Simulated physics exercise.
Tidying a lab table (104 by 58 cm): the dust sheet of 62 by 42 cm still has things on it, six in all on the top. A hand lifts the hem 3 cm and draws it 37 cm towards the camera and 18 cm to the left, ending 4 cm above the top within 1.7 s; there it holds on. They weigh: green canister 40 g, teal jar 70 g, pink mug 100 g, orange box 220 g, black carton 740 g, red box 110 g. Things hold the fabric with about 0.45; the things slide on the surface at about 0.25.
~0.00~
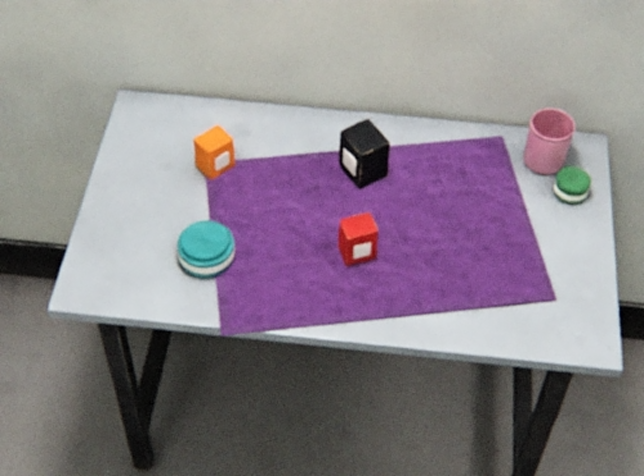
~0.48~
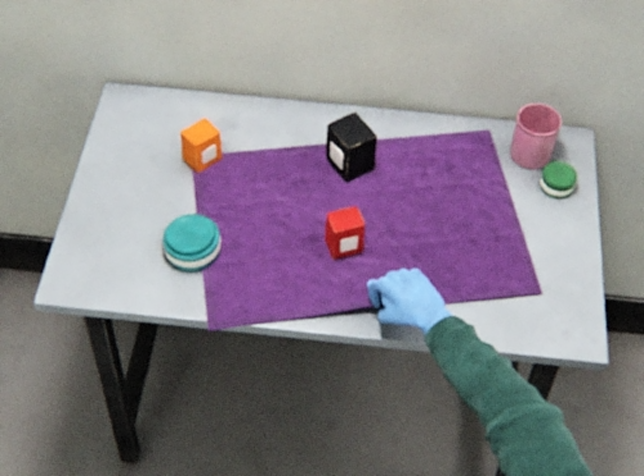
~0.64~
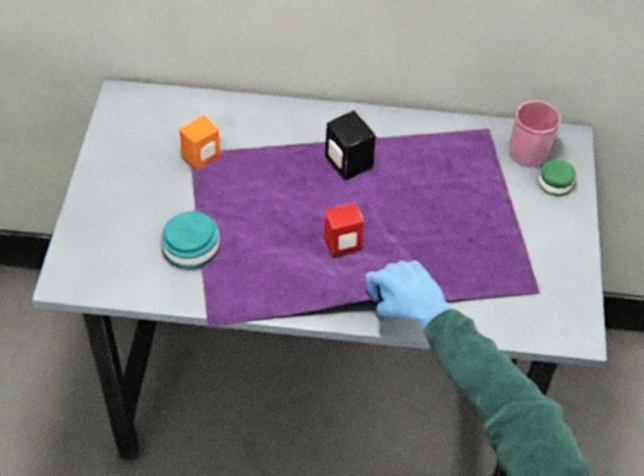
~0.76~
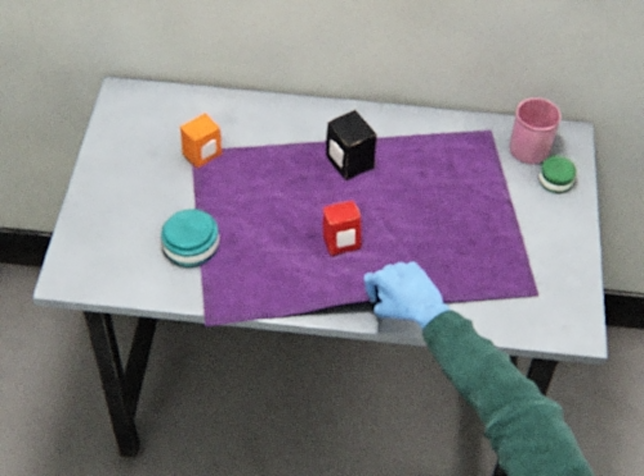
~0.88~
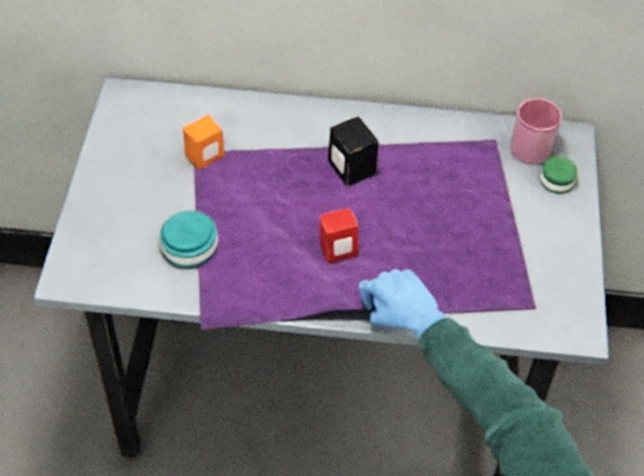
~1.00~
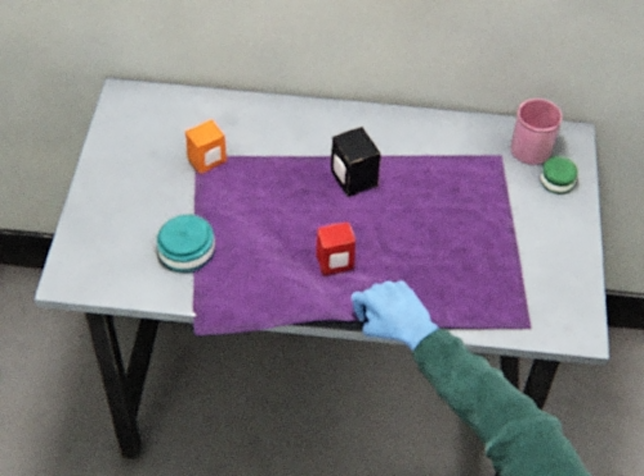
On a lab table, a gloved hand pulls a purple sheet and its boxes slightly closer.
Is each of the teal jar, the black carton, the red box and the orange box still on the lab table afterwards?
The teal jar falls off, the black carton drops off, the red box goes over the edge, the orange box keeps to the top.
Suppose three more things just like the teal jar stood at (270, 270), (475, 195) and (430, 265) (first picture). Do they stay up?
In that order: Goes over, falls off, falls off.
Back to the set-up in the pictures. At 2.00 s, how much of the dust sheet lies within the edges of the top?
Some 25 per cent of it.
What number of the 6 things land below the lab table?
That makes 3.
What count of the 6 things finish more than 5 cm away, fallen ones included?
4 of them.
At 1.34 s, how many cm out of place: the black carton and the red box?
About: Black carton 15 cm, red box 15 cm.
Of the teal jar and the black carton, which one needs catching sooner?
The teal one.
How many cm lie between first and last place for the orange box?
Orange box 30 cm.
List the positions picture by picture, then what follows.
The first picture shows teal jar (205, 239); black carton (365, 136); red box (359, 225); orange box (213, 138); dust sheet corners (221, 335) (502, 136) (556, 300).
The second picture shows dust sheet corners (209, 331) (489, 130); grip (379, 306).
The third picture shows dust sheet corners (209, 328) (489, 129); grip (378, 299).
The fourth picture shows black carton (352, 127); red box (343, 214); dust sheet corners (206, 326) (491, 130); grip (376, 300).
The fifth picture shows orange box (202, 128); teal jar (188, 229); black carton (354, 133); dust sheet corners (202, 328) (496, 140); grip (371, 308).
The sixth picture shows teal jar (185, 233); black carton (356, 144); red box (337, 235); orange box (205, 133); dust sheet corners (502, 155) (531, 329); grip (364, 319).
After 1.3 s, 75 % of the dust sheet is still over the top; black carton 15 cm off its start, red box 15 cm off its start, orange box 7 cm off its start.
After 1.7 s, 50 % of the dust sheet is still over the top; black carton 27 cm off its start, red box 26 cm off its start, orange box 14 cm off its start.
After 2.0 s, 25 % of the dust sheet is still over the top; black carton 38 cm off its start at (344, 283), red box 36 cm off its start at (272, 376), orange box 22 cm off its start at (210, 213).
After 2.3 s, 15 % of the dust sheet is still over the top; black carton on its side, 47 cm off its start, red box 39 cm off its start, teal jar over the edge.
After 3.9 s, 10 % of the dust sheet is still over the top; black carton over the edge, red box over the edge, teal jar over the edge, orange box 30 cm off its start at (217, 248).
